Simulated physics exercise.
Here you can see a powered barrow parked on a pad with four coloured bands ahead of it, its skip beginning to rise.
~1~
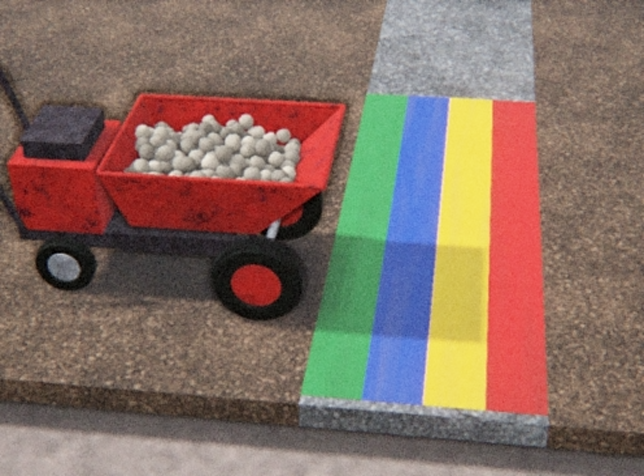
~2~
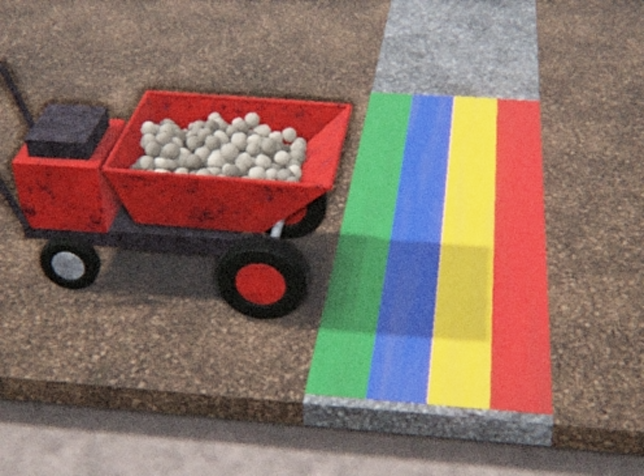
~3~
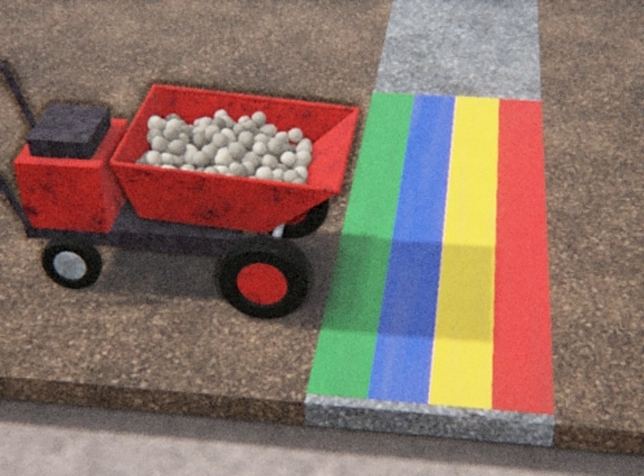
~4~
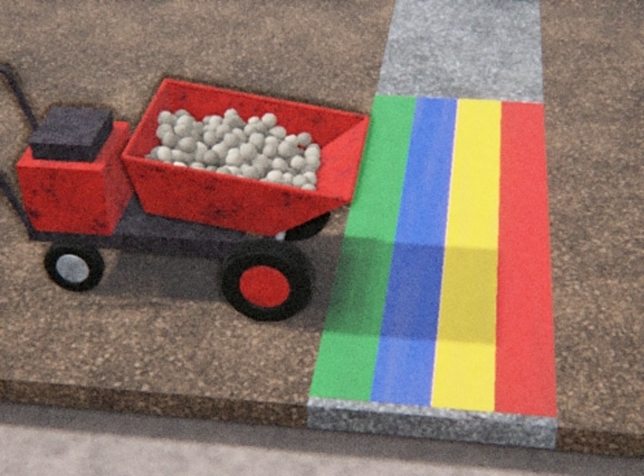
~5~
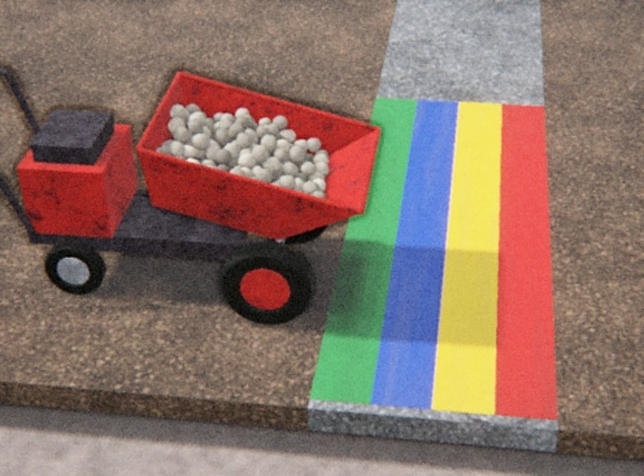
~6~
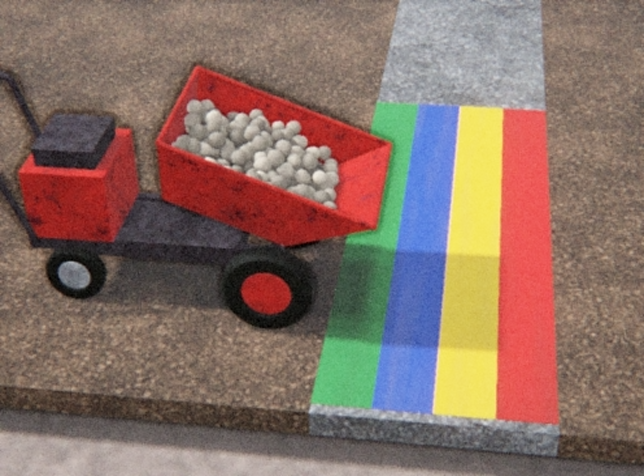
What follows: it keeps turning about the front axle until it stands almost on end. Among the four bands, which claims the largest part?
The yellow one claims the largest part.
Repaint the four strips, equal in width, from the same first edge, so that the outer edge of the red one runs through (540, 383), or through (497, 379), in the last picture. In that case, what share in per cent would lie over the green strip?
I'd say some 0 % for the first and some 0 % for the second.
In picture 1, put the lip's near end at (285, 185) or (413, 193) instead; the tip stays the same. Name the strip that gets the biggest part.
On the first try it comes out as the blue one, and on the second as the red one.
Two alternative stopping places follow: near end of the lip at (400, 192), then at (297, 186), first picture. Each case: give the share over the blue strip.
0 % and 30 %.
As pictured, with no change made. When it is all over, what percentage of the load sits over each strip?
Green strip around 0, blue strip around 20, yellow strip around 30, red strip around 15.
Soon, skip tipped steeply; all in the skip.
A while on, skip tipped right over; about two thirds in the skip; about a quarter over the blue strip; about a quarter over the yellow strip; a stray few over the red strip.
Towards the end, skip tipped right over; about a quarter in the skip; about a quarter over the blue strip; about a third over the yellow strip; a small part over the red strip; a small part off the paint.
Finally, skip tipped right over; about a quarter in the skip; a stray few over the green strip; about a quarter over the blue strip; about a third over the yellow strip; about a quarter over the red strip; a small part off the paint.
